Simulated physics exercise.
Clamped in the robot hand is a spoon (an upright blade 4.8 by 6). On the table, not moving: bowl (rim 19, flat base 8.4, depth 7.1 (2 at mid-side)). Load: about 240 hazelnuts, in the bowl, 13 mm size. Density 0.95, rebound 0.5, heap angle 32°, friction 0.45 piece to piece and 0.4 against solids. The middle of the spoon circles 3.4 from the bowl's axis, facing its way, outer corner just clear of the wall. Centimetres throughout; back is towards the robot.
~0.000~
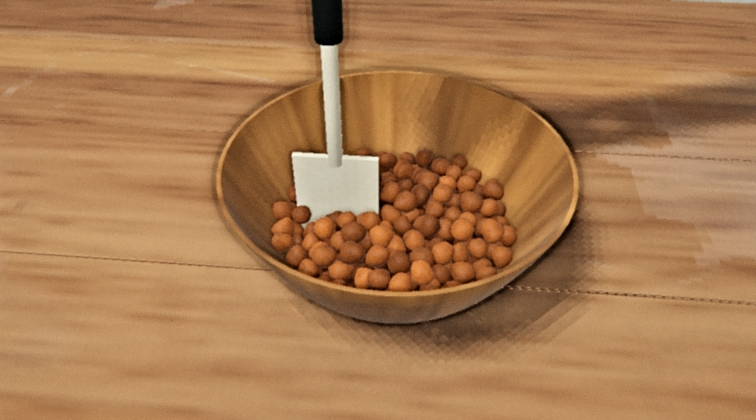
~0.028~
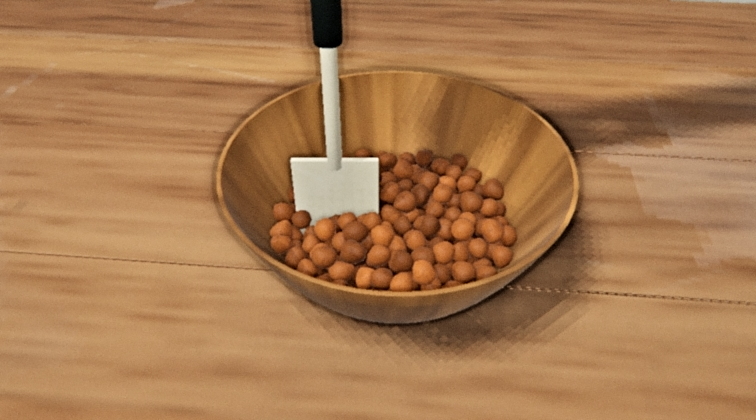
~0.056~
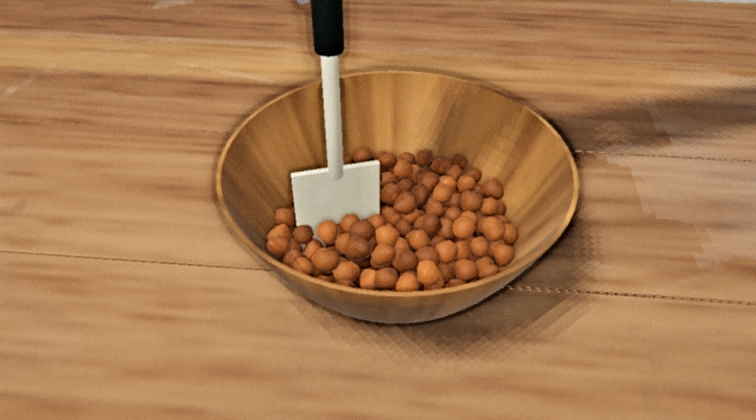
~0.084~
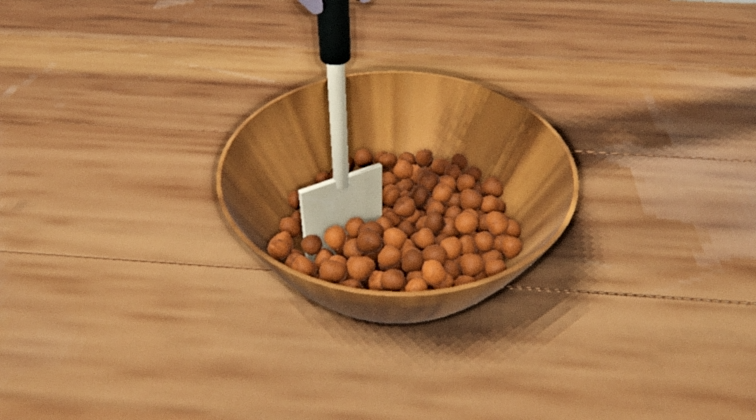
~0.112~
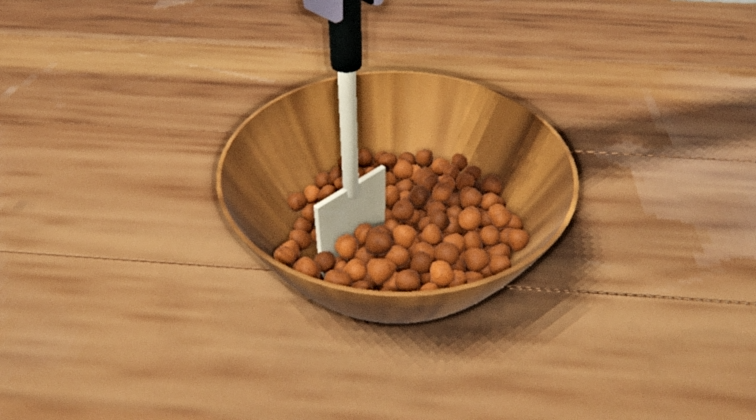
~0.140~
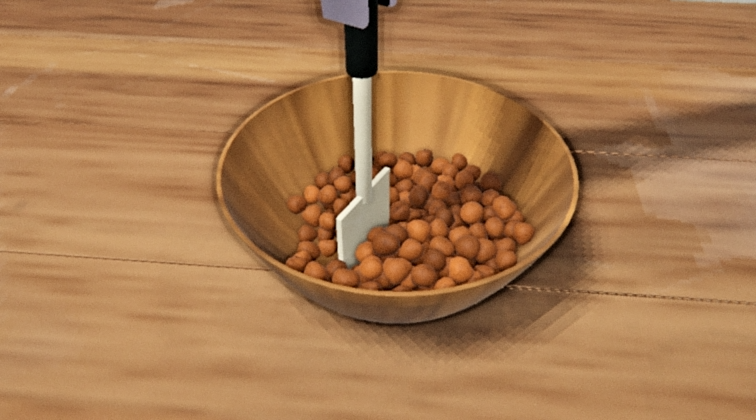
Robot hand holding an upright white spatula, sweeping it slowly through brown hazelnuts in a wooden bowl while turning the blade edge-on.
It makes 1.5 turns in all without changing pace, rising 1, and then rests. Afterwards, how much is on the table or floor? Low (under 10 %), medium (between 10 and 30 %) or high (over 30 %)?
A low share, under 10 %, ends on the table or floor.
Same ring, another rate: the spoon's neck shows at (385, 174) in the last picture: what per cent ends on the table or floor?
Some 5 per cent.
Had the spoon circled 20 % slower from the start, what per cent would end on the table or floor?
Then about 0 per cent.
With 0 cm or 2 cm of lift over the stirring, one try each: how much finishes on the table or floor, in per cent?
About 5 and 5 per cent.
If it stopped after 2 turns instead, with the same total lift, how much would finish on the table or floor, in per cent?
Then about 0 per cent.
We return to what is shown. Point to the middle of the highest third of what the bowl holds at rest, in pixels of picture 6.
Around (466, 186).
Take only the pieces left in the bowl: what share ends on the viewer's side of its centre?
Roughly 40 per cent.
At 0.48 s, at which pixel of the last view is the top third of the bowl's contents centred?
At about (399, 131).
By 0.48 s, 251° round, highest piece 8 above the table; 234 in the bowl, 1 on the table or floor.
By 0.83 s, 76° round, highest piece 8 above the table; 233 in the bowl, 2 on the table or floor.
By 1.20 s, 180° round, highest piece 6 above the table; 233 in the bowl, 2 on the table or floor.
By 1.90 s, 180° round, highest piece 6 above the table; 233 in the bowl, 2 on the table or floor.
Final count, 233 in the bowl, 2 on the table or floor. That is 1 % on the table or floor.
